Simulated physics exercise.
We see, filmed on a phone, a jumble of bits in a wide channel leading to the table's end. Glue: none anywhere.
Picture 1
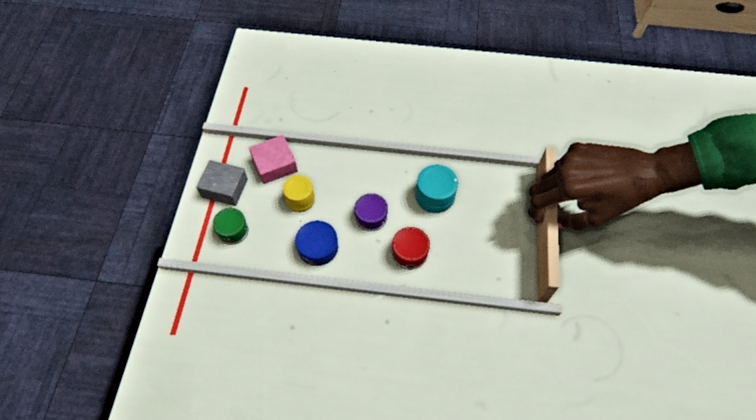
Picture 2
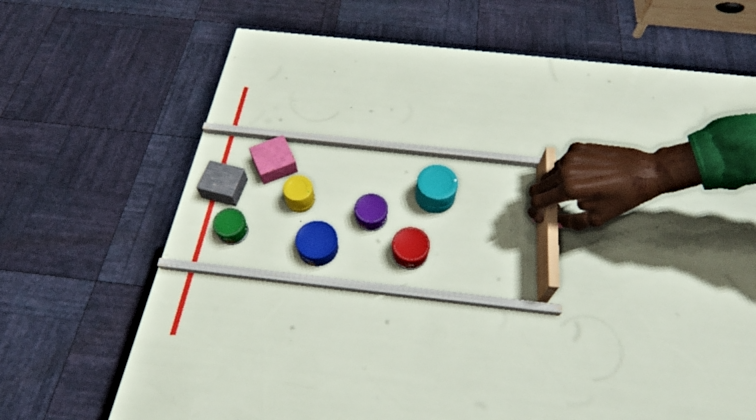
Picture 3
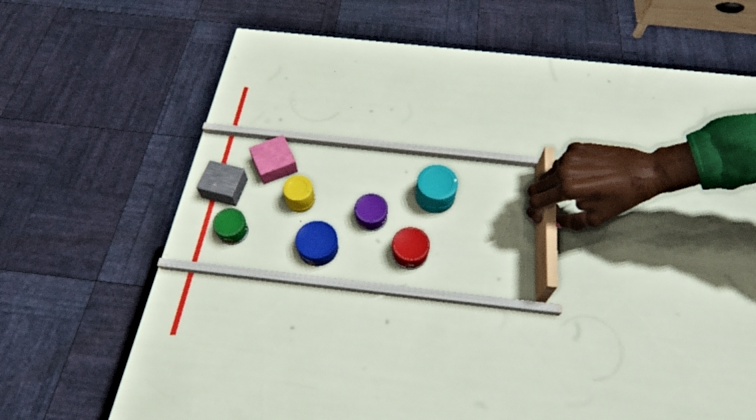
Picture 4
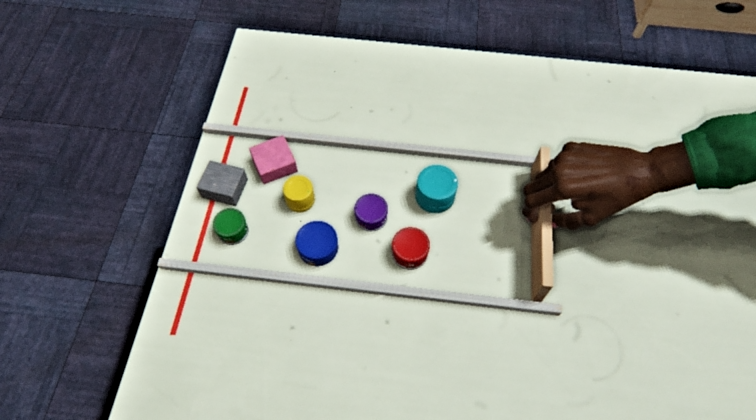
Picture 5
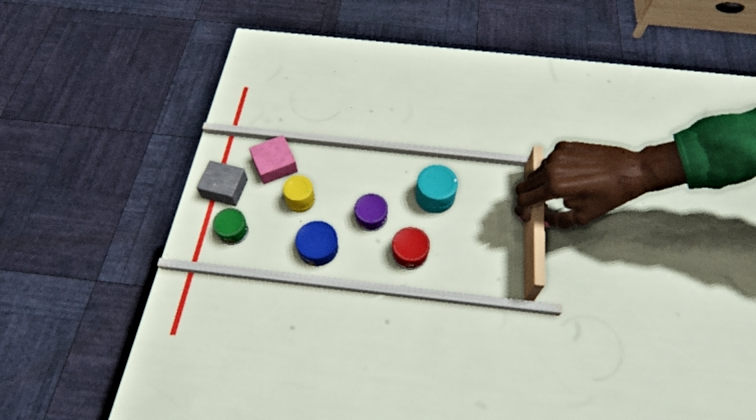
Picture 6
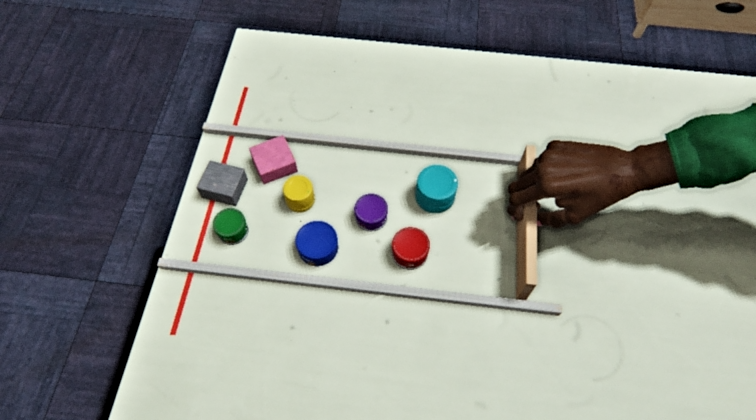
A hand in a green sleeve held a wooden board across a channel of scattered colourful blocks and round pieces, then slid it slightly left, while the pieces and the red tape stayed still.
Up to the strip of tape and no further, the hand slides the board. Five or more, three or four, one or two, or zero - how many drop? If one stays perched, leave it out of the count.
The number that tumble down is over four.
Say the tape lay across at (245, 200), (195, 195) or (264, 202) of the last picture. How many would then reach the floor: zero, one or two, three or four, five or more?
Lab note - fallen per tape, in order: 1 or 2 / more than four / not one.
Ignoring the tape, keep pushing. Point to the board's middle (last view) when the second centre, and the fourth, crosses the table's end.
(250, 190) and (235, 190).
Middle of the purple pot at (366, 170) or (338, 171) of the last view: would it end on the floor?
The purple pot stays put at the first spot and stays put at the second.
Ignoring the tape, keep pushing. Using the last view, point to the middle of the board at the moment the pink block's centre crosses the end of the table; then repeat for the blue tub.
(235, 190) and (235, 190), more or less.
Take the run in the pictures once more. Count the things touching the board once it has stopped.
Contact count: 3.
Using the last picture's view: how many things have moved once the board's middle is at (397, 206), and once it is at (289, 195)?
Tally: 3; 8.
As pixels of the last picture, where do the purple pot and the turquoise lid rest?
You'll find the purple pot at roughly (194, 198) and the turquoise lid at roughly (201, 157).
Soon after, none off yet; grey block at rest near (223, 183); green tin at rest near (231, 227); pink block at rest near (274, 160).
By the end, the number that fall off is five or more; fallen, blue tub, yellow lid, pink block, green tin and grey block.
